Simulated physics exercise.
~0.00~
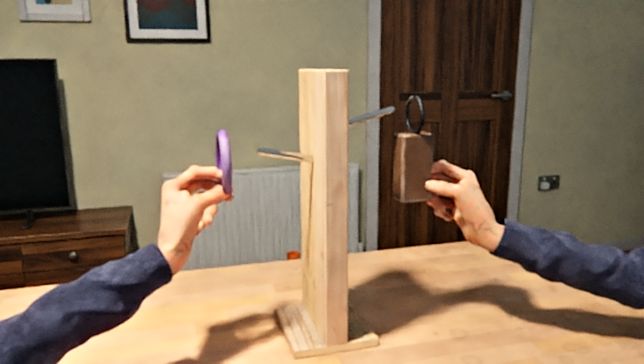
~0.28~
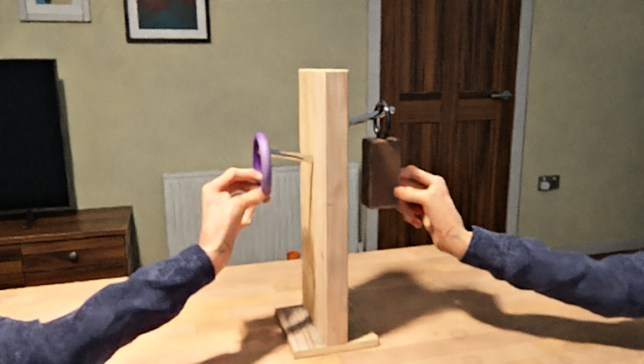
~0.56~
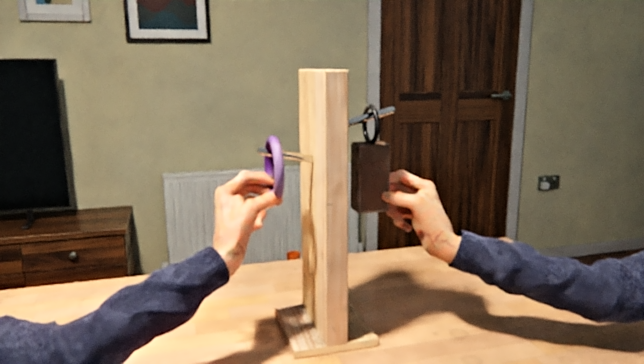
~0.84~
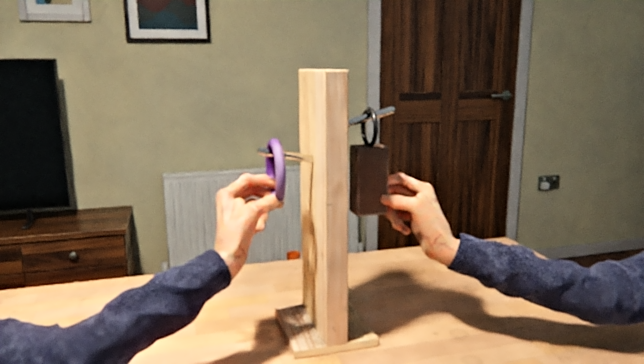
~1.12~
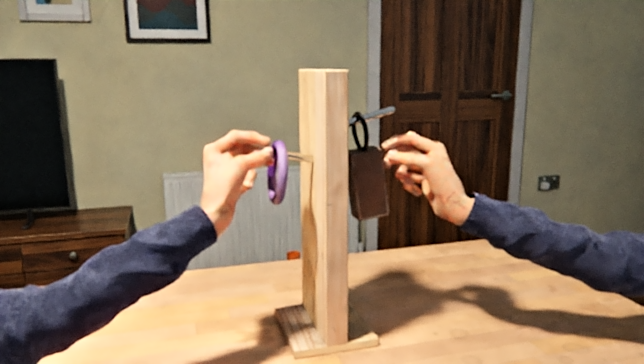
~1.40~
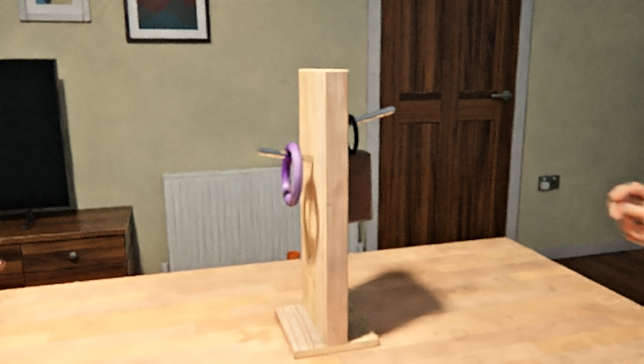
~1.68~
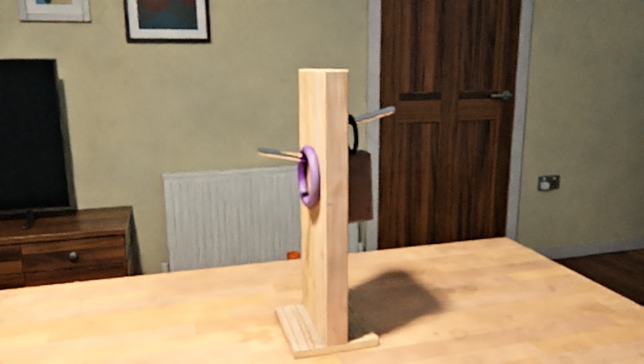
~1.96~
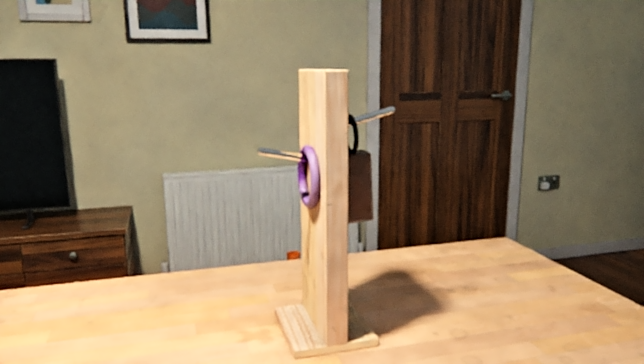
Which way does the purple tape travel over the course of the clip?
The purple tape moves to the right, first carried by the hand onto the peg and then sliding along it to the wooden post.
